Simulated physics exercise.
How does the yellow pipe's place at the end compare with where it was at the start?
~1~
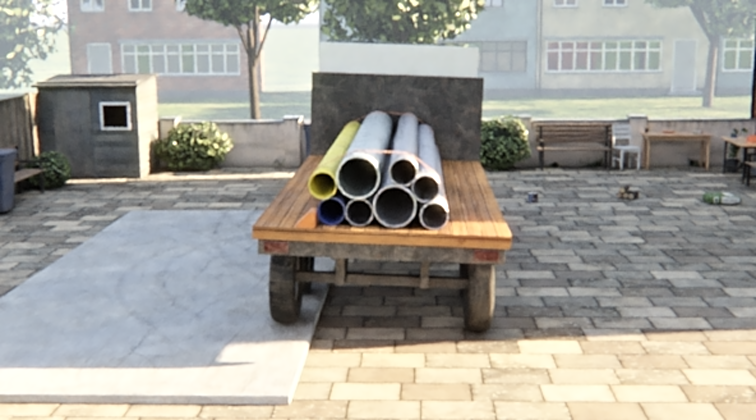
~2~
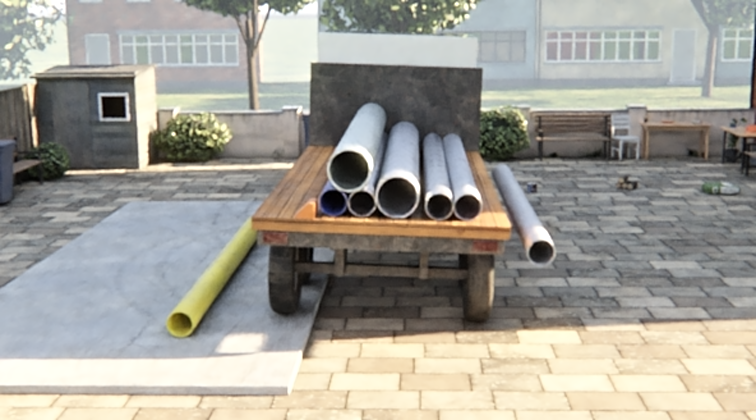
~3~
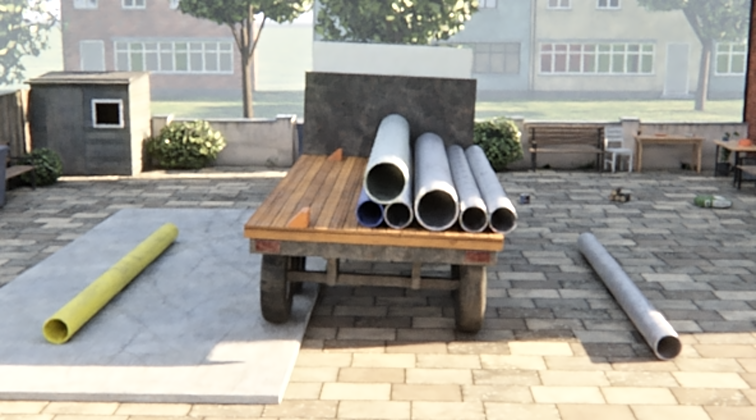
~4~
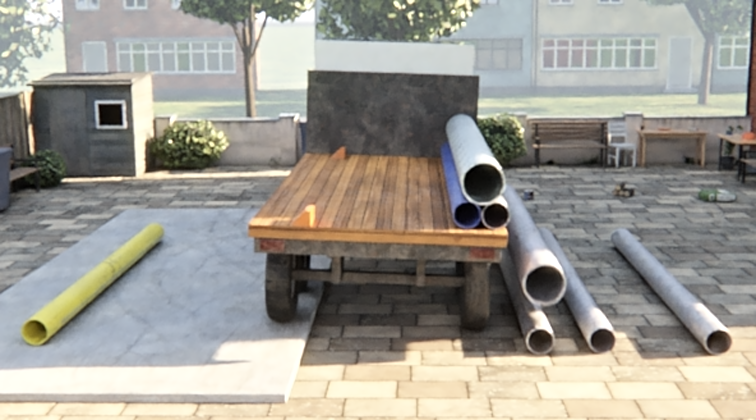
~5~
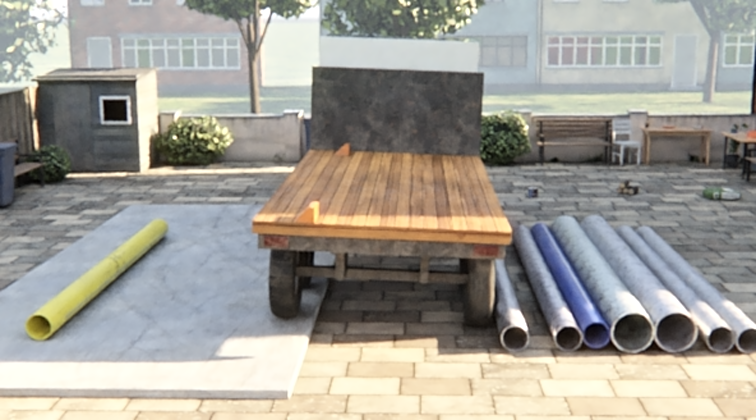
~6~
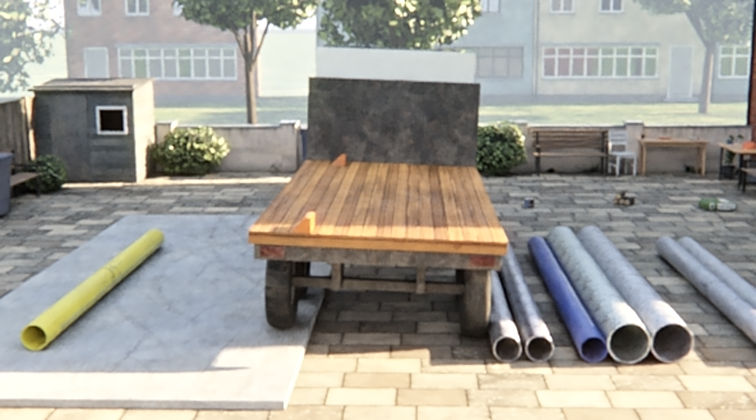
At the start it was on the left side of the stack on the flatbed's deck. By the end it was lying on the pale slab on the ground, to the left of the flatbed.
